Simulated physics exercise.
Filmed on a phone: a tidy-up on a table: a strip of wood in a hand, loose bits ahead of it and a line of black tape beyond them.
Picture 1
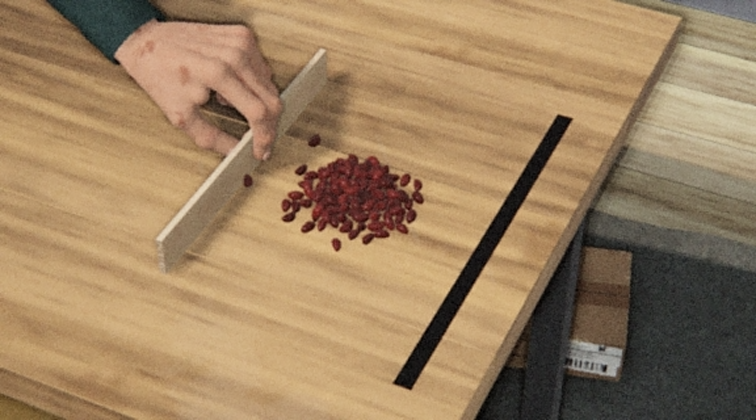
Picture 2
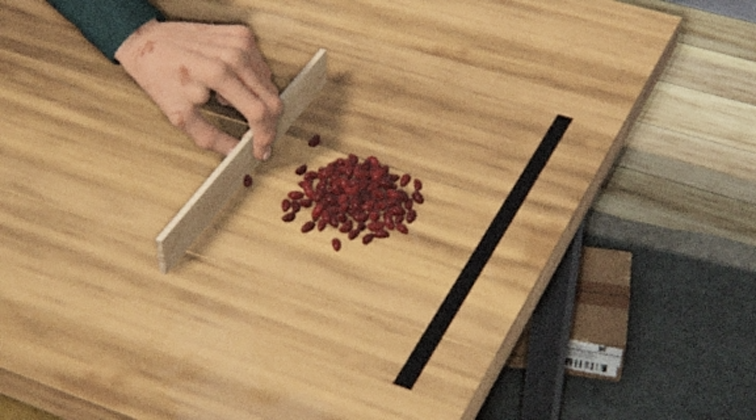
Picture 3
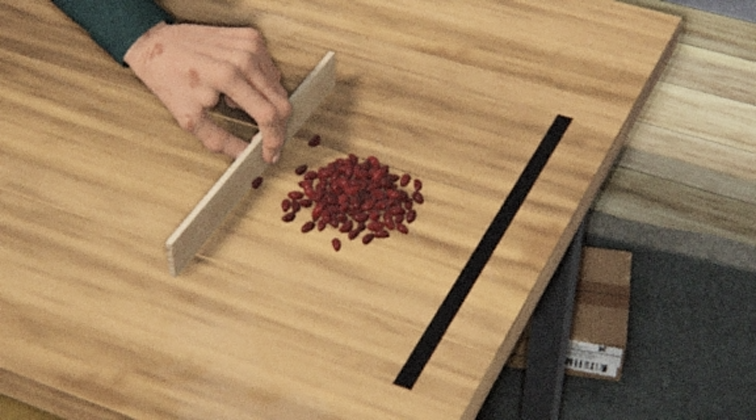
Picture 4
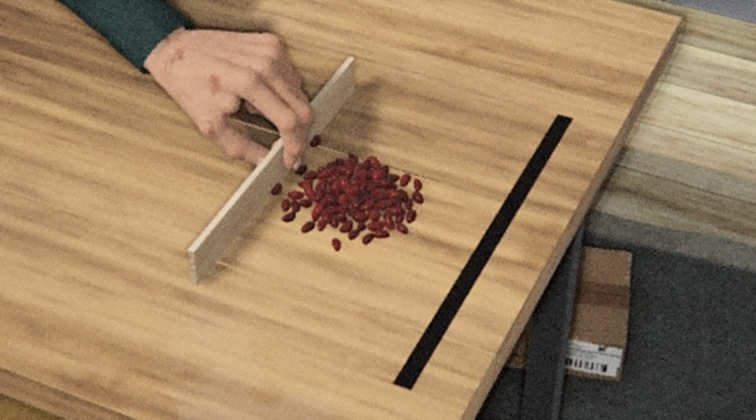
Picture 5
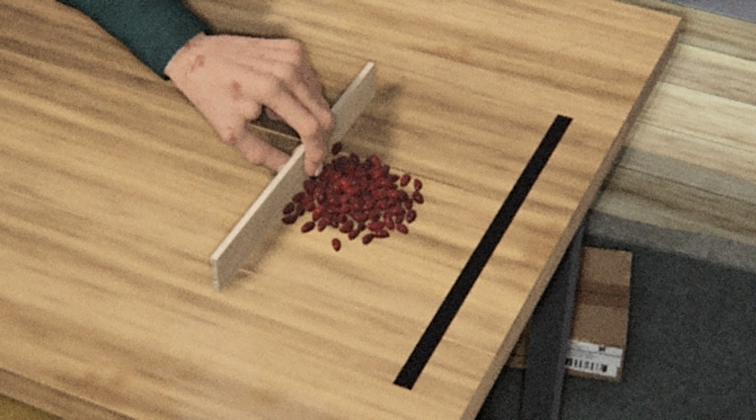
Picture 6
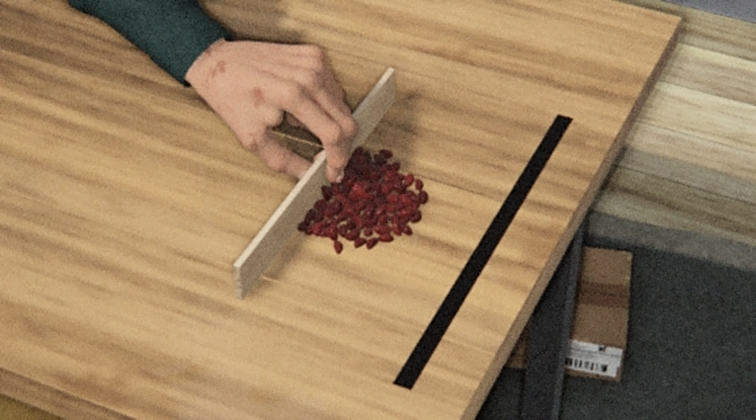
To begin with, a hand holds a strip of wood still on a wooden table, left of a loose heap of dark red beans, with black tape beyond. The hand then slides the strip rightward, nudging a few strays into the heap, and finally pushes most of the beans slightly right, bunching them closer together.
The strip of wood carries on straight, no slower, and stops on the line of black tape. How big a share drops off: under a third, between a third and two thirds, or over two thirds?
It pushes from one third to two thirds off the end.
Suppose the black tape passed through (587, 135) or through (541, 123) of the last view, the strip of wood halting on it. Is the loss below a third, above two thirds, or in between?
In turn: Above two thirds; under a third.
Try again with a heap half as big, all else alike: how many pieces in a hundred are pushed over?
Some 20 per cent.
Soon, strip of wood still moving, near (412, 187); heap all on the table, its front near (494, 255).
A while on, strip of wood stopped at the black tape; heap about a third over the edge.
Towards the end, strip of wood stopped at the black tape; heap about half over the edge.
Finally, strip of wood stopped at the black tape; heap about half over the edge.
